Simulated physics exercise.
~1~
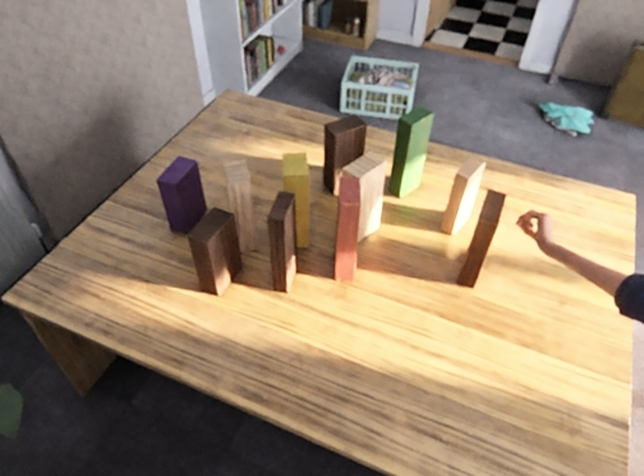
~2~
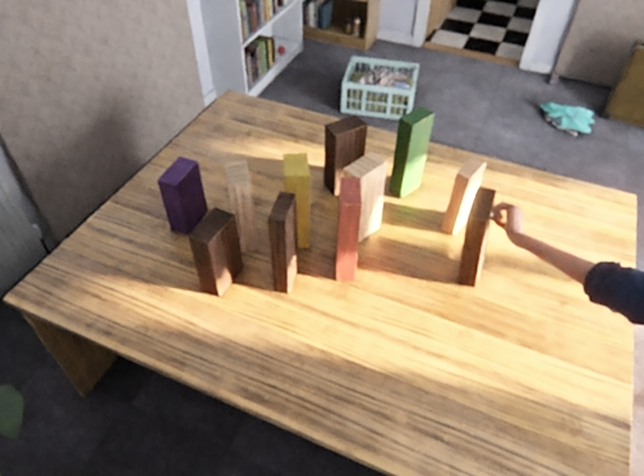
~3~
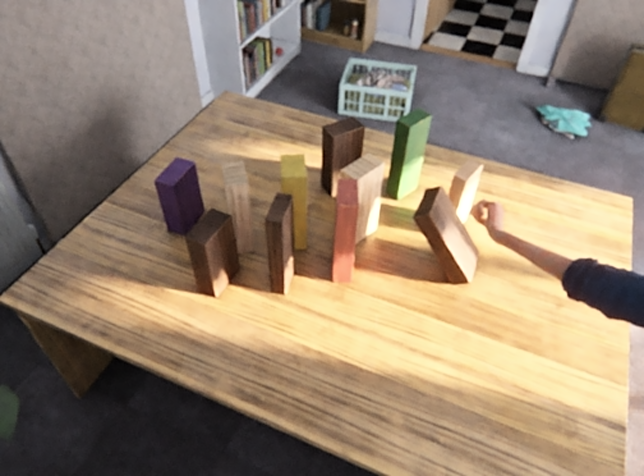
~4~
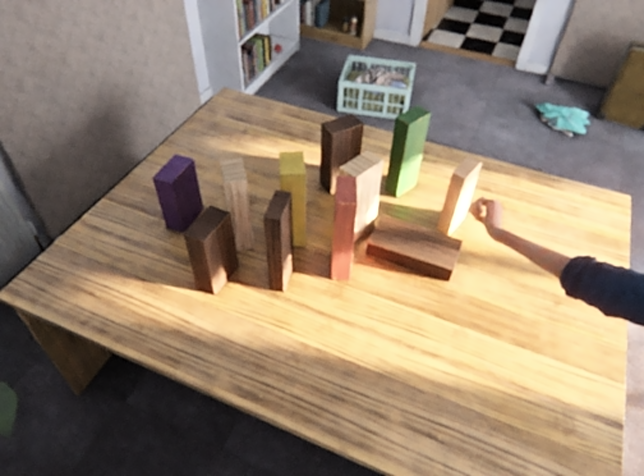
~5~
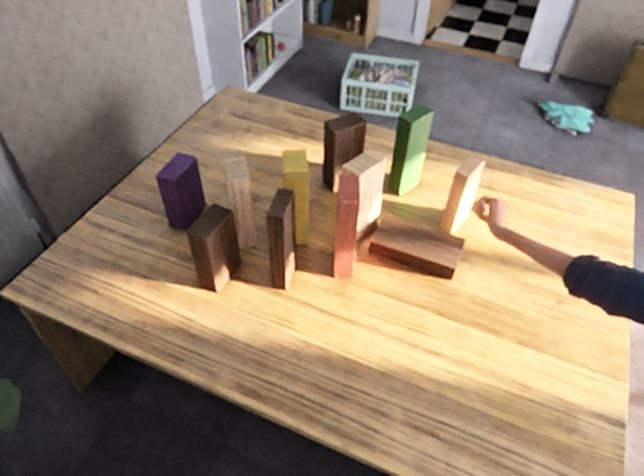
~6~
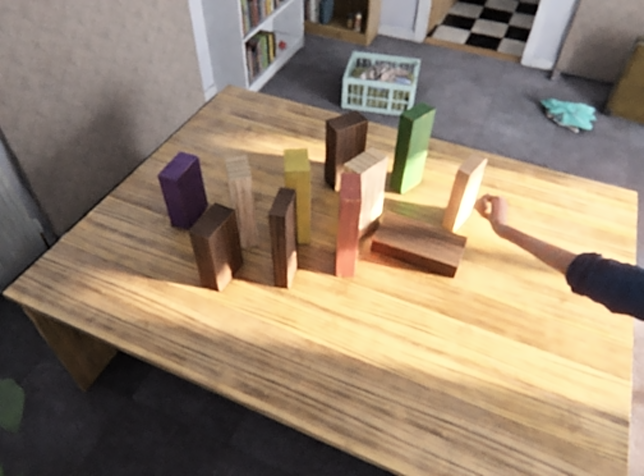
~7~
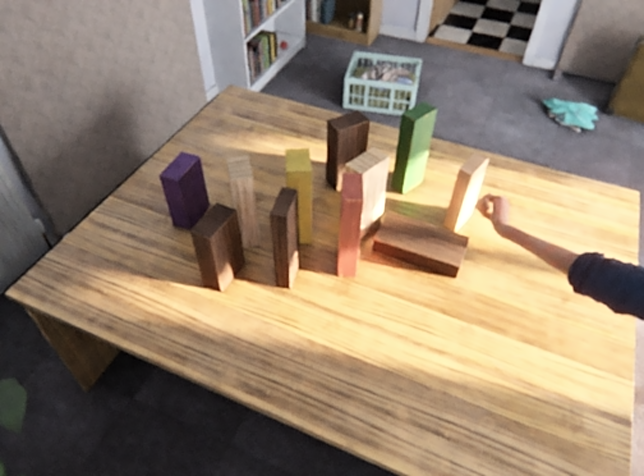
Dark brown wooden block toppling left from a hand's push and settling on its side, the other blocks around it still standing.
